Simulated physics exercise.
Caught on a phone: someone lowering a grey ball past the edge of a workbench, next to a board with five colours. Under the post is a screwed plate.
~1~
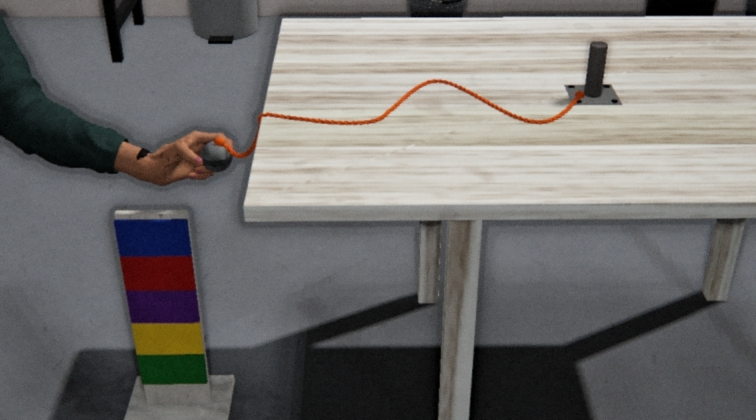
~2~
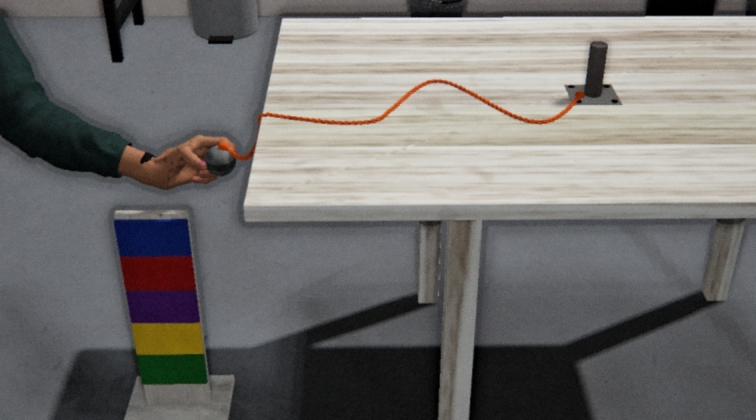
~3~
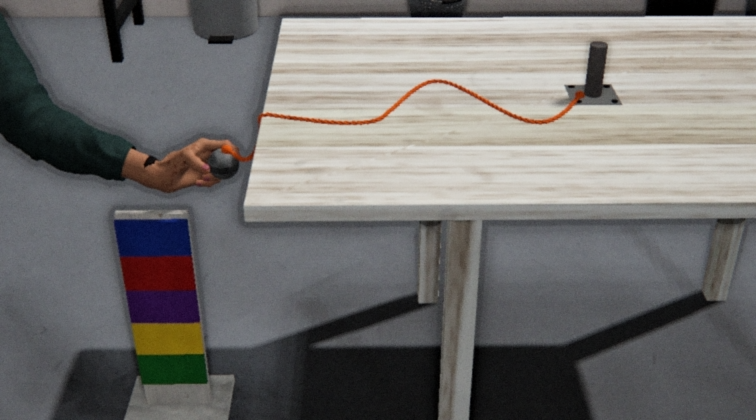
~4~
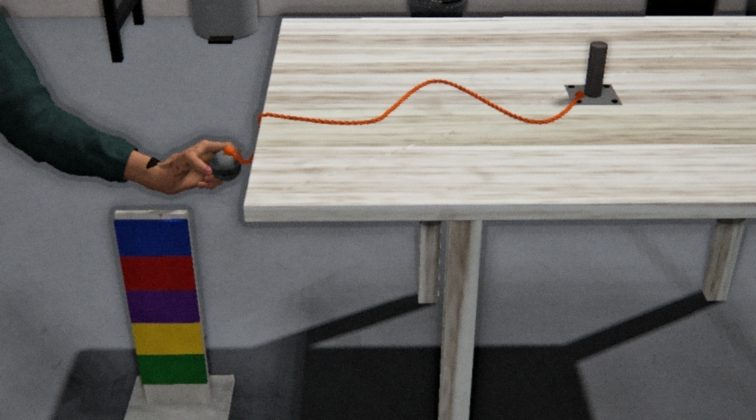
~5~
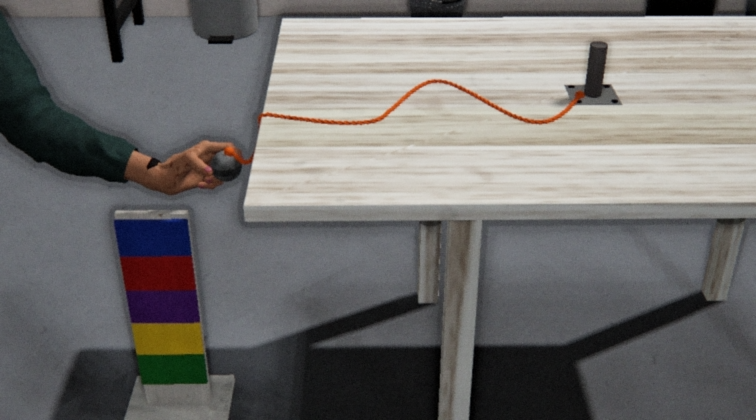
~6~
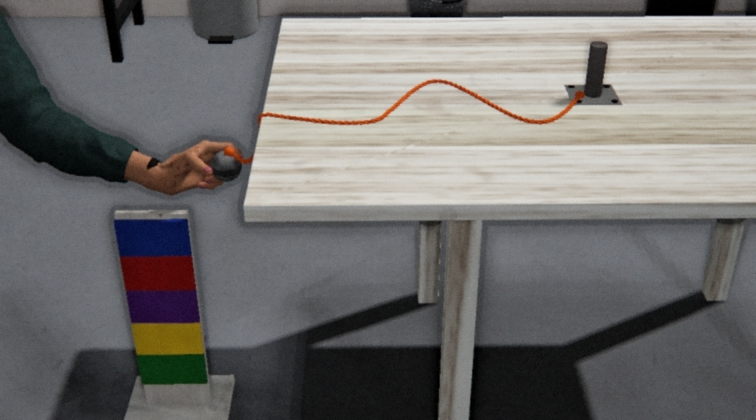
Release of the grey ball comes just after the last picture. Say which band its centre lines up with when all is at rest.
It lines up with purple.
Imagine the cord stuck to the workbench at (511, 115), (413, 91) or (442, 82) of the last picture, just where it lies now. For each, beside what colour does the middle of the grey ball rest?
First try red, second blue, third blue.
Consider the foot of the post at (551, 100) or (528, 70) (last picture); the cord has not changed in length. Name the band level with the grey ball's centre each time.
In turn, yellow and then yellow.
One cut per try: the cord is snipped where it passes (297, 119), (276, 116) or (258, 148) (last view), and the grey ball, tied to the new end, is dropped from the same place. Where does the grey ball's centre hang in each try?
Taking them in turn, it's about (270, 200), then about (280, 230), and finally about (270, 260).
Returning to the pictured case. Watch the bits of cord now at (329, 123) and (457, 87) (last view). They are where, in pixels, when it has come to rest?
They end up at (263, 176) and (388, 108).
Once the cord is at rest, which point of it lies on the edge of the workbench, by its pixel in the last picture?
The piece you want is at about (386, 115).
A little later, ball near (277, 274); level with red.
Next, ball near (261, 316); level with purple.
When it is over, ball near (270, 313); level with purple. The cord holds its middle at purple.
